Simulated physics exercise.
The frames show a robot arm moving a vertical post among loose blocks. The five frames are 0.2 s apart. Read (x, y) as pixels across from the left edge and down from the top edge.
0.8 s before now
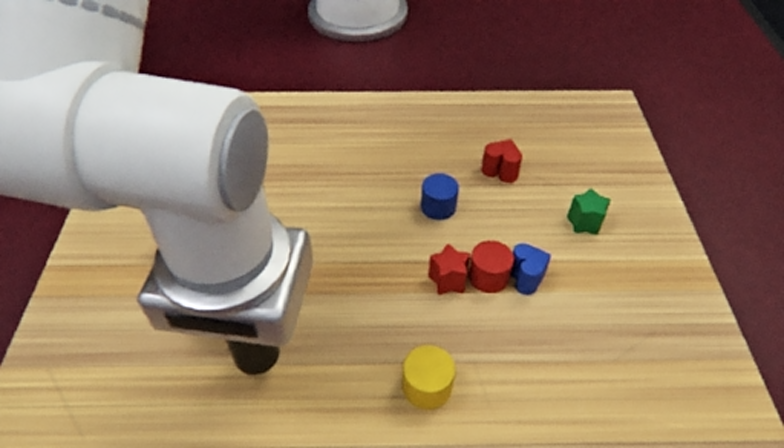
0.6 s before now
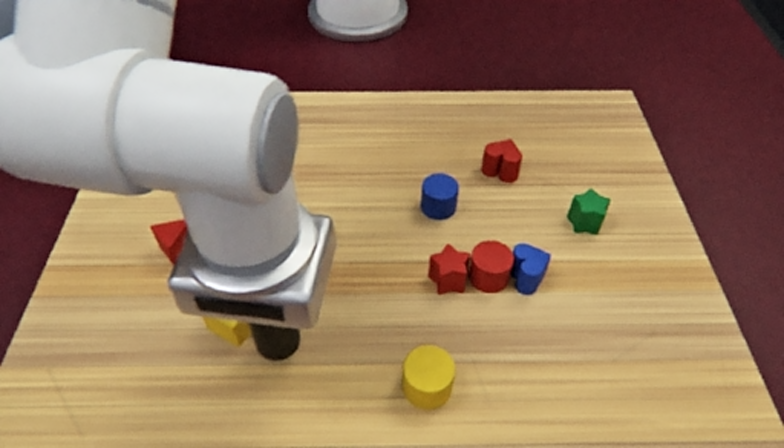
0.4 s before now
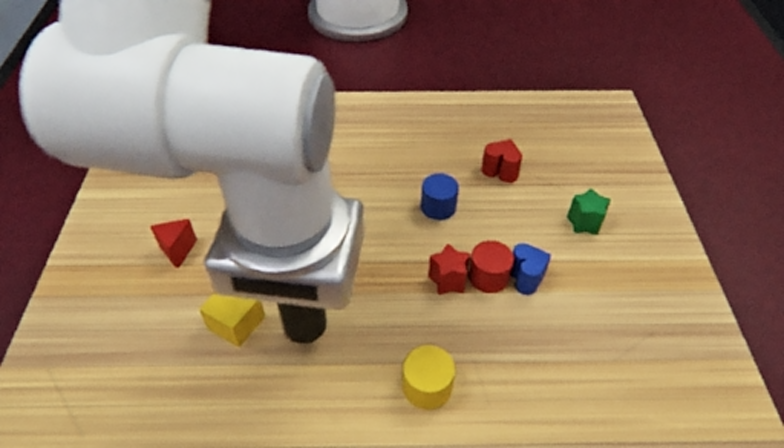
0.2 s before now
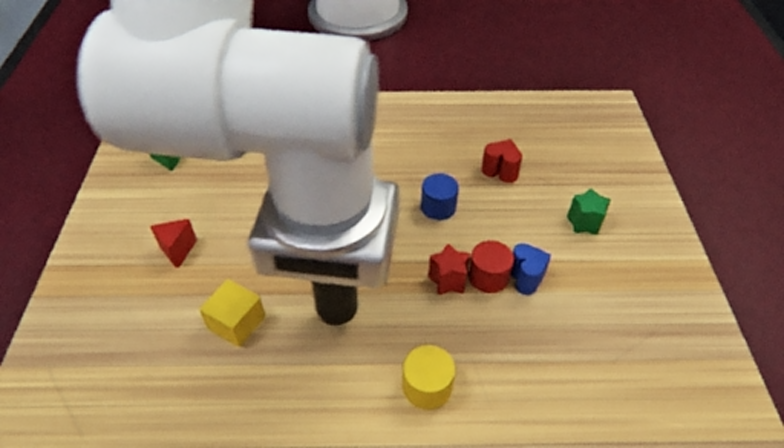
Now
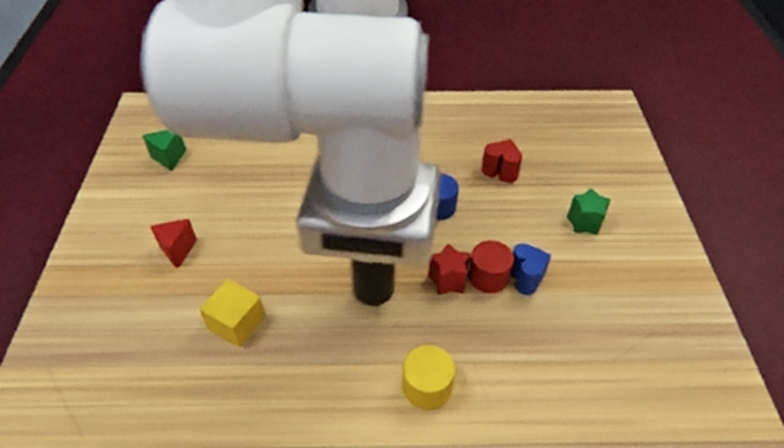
A white robot arm with a dark post glided right and slightly away across the wooden table, uncovering yellow, red and green blocks on the left, while all the loose blocks stayed still.
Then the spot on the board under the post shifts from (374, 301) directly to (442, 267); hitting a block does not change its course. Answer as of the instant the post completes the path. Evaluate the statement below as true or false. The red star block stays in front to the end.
The statement is correct.
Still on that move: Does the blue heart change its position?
I expect so.
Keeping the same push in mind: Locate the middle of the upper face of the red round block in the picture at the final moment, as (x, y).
(521, 251)
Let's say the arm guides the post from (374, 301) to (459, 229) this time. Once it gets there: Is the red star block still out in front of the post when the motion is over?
It seems not.
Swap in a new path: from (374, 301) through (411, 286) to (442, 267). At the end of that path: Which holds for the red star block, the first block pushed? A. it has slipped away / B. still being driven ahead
Choice B: Still being driven ahead.
What follows on the original path. Halfway along, post at (410, 272); nothing pushed yet.
At the end, post at (443, 255); blue round block unmoved; red star block at (479, 246), turned 20° clockwise; red round block at (521, 251); blue heart at (556, 259), turned 30° clockwise.
